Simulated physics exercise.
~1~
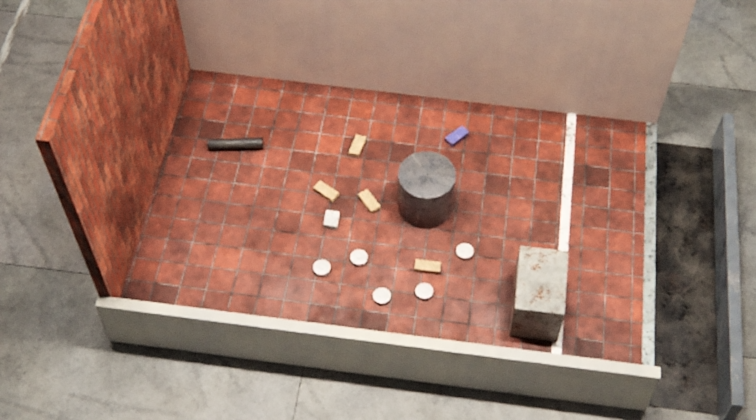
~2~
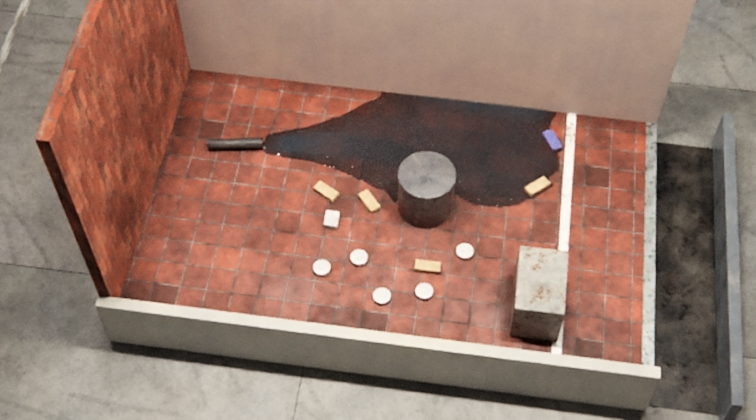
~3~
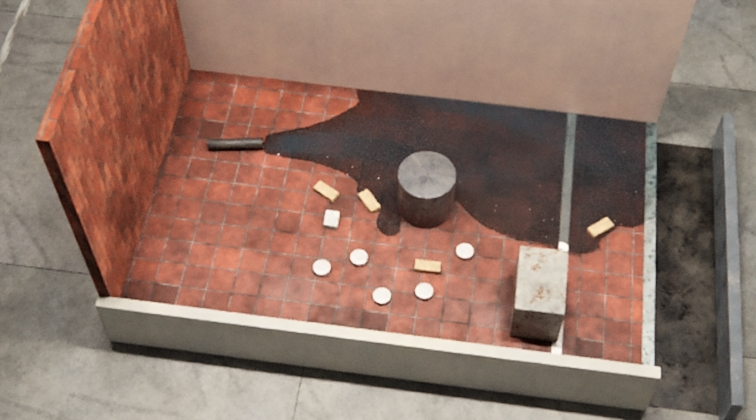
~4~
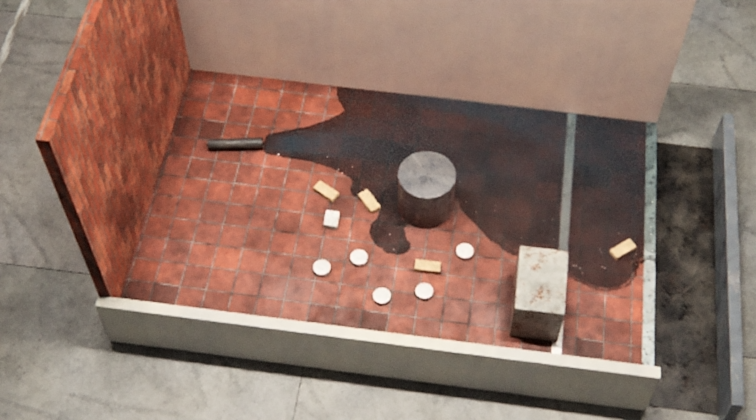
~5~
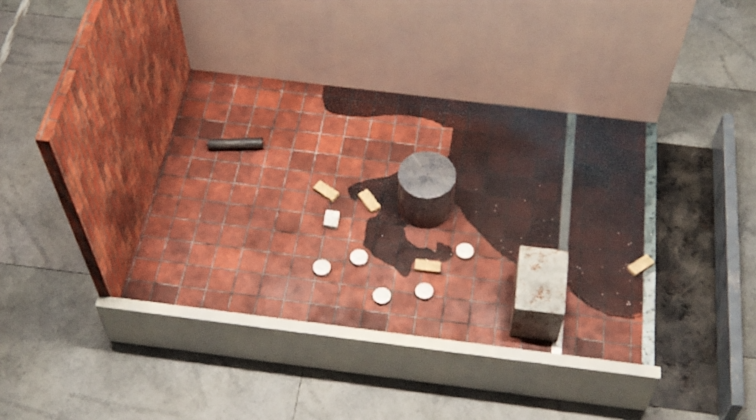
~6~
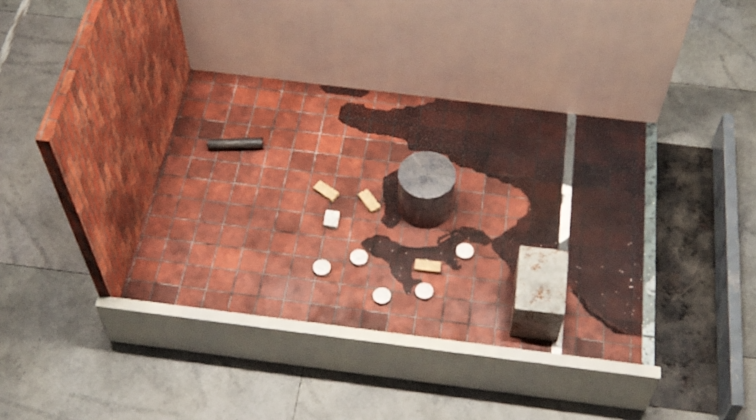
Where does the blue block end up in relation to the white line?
The blue block gets past the white line. The spreading water pushes it to the right, and it is soon gone from the tiled floor.
